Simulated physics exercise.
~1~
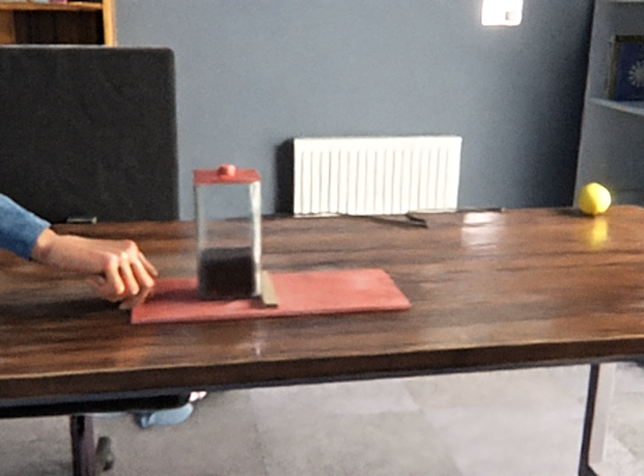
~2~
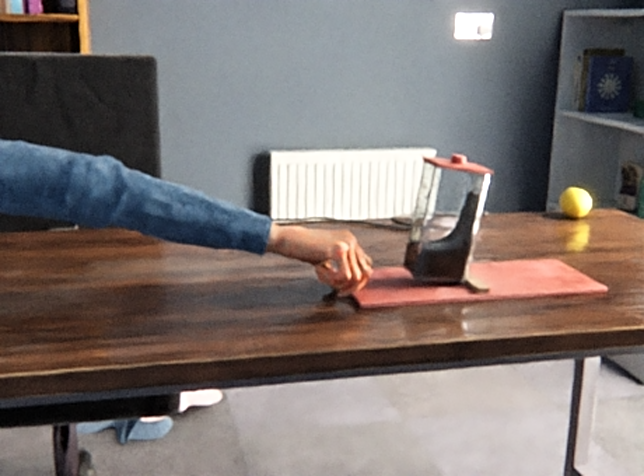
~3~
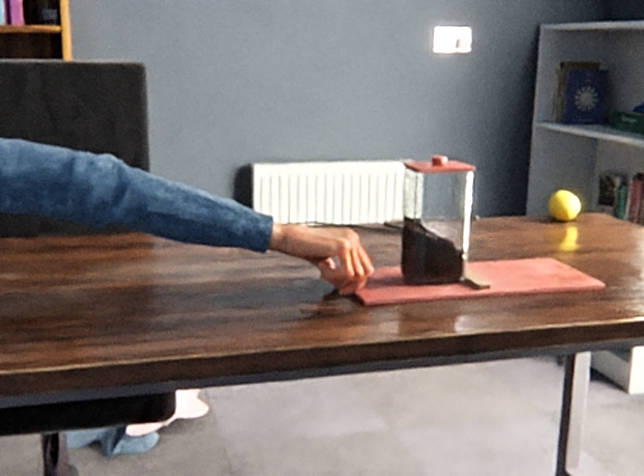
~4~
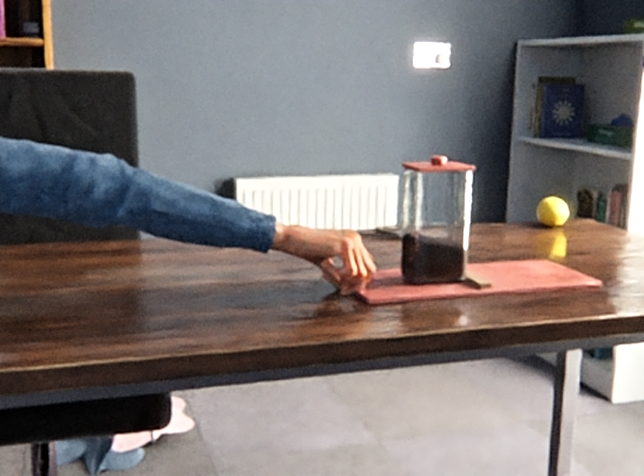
A dark wooden table stands in a room with a blue-grey wall and a white radiator, seen from the front by a camera that drifts slightly sideways. A clear container with a red cap, partly filled with dark liquid, stands on a red board against a low batten, with a yellow ball at the right. A hand in a blue sleeve slides the board to the right and stops it. The container tips to the right while the liquid surges up its side. It then settles back upright, and the liquid sloshes left before lying nearly level.
